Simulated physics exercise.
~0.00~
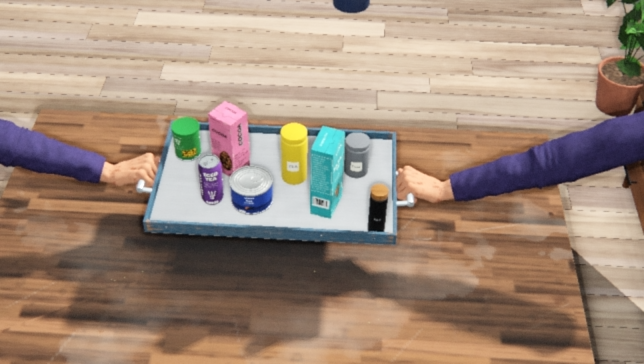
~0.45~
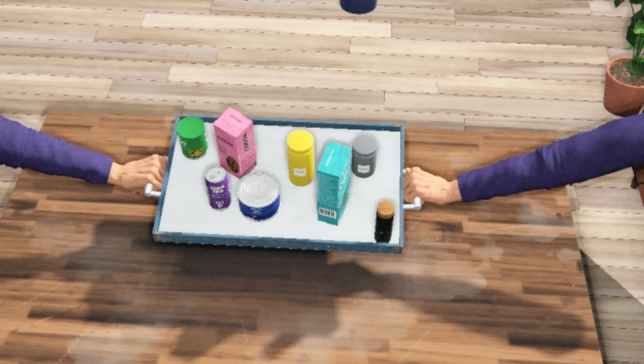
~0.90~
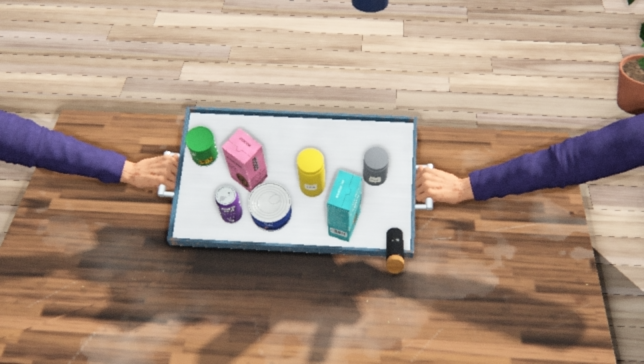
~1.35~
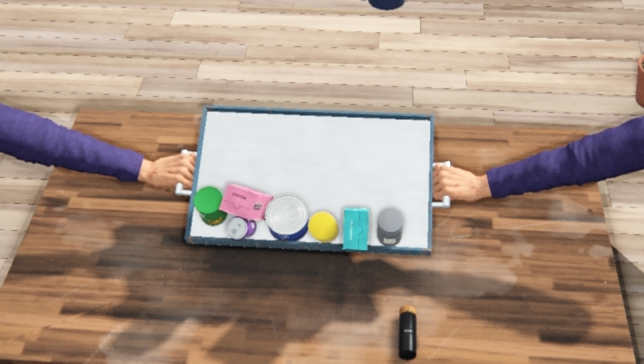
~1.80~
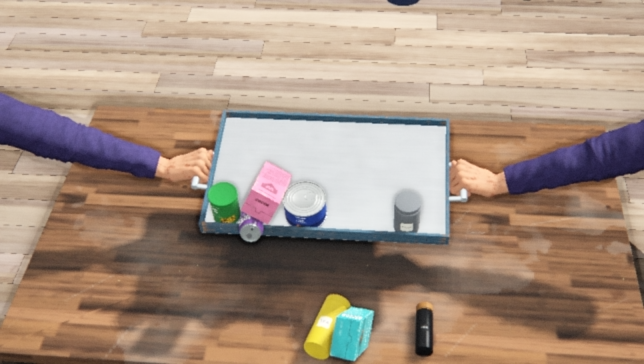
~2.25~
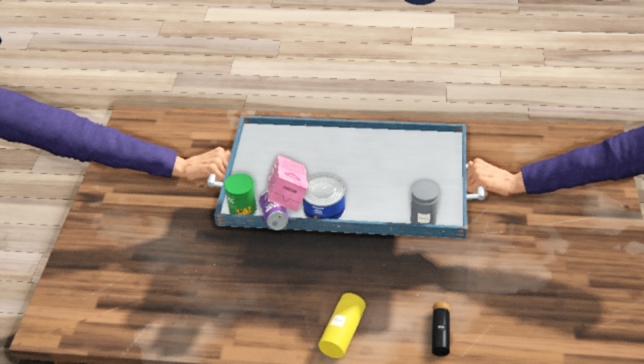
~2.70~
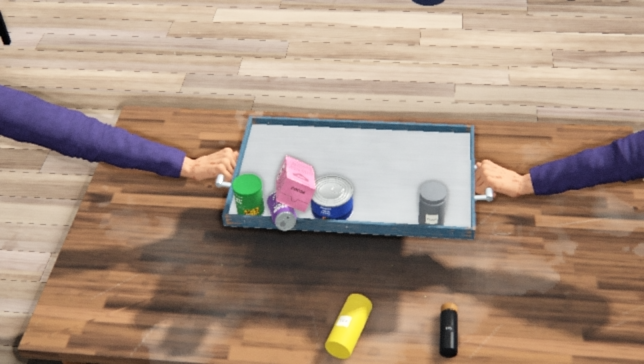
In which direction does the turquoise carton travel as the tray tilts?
It moves down the view, sliding to the near rim and going over it towards the viewer.
